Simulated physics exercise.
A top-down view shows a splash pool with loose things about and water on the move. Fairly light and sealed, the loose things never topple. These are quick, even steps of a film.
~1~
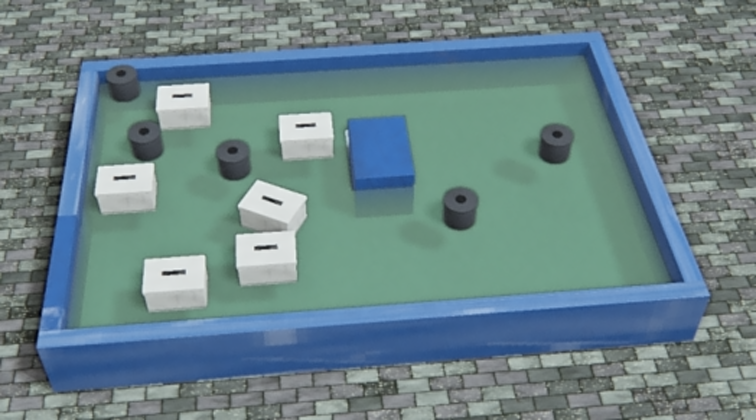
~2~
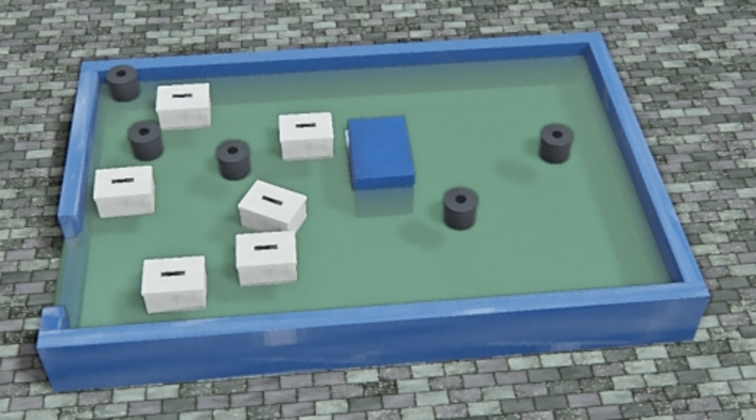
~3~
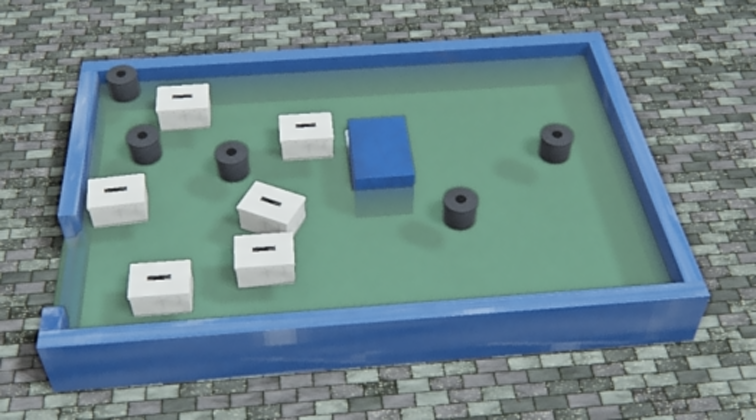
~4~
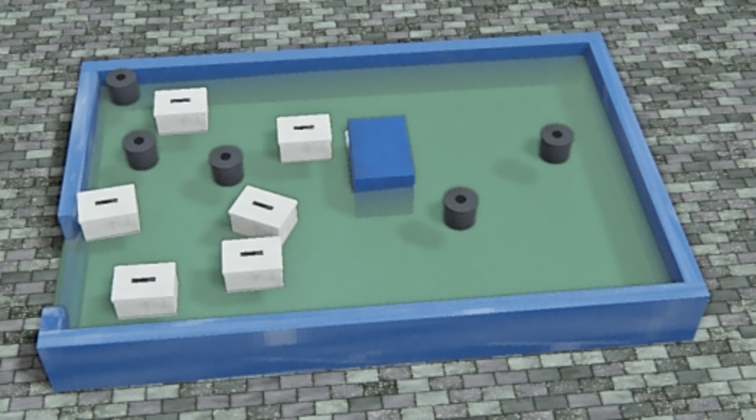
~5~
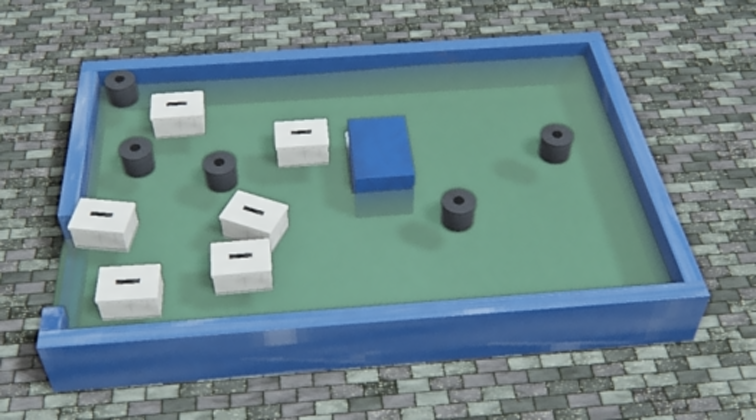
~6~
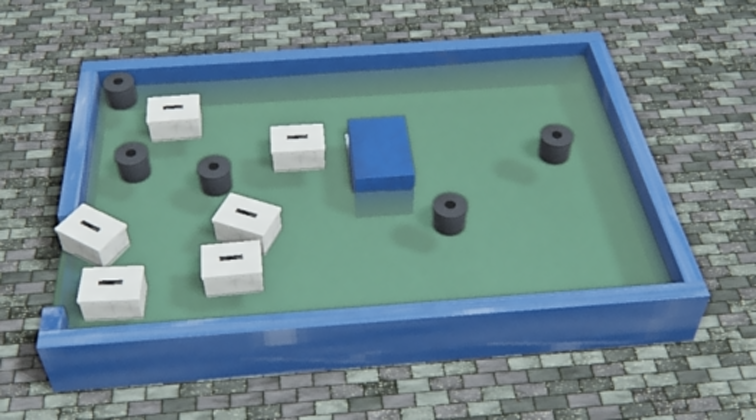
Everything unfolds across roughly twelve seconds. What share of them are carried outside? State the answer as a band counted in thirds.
Answer: Between one and two thirds.
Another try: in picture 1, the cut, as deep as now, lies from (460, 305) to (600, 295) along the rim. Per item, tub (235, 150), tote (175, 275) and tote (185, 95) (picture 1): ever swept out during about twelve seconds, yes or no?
Object by object: Never exits, never exits, never exits.
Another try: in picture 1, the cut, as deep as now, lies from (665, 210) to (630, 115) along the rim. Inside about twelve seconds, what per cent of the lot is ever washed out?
Near 20 percent, give or take.
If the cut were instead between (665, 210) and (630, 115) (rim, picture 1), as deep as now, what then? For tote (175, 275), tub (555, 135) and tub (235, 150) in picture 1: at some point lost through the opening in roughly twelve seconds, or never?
Looking at them in turn, number one is held back, number two is flushed away, and number three is held back.
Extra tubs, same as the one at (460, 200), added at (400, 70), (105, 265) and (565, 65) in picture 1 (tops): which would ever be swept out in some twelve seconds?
In order: Never exits; exits; never exits.
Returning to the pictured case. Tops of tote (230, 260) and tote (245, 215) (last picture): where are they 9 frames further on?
Estimated positions: (124, 277); (169, 240).
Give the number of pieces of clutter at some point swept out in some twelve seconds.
Result - 6.
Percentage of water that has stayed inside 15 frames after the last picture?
Something like 78 per cent, give or take.
A moment on, 1 of 11 are out; 10 afloat.
Next, 2 of 11 are out; 9 afloat.
Later, 4 of 11 are out; 7 afloat.
In the end, 6 of 11 are out; 5 afloat.
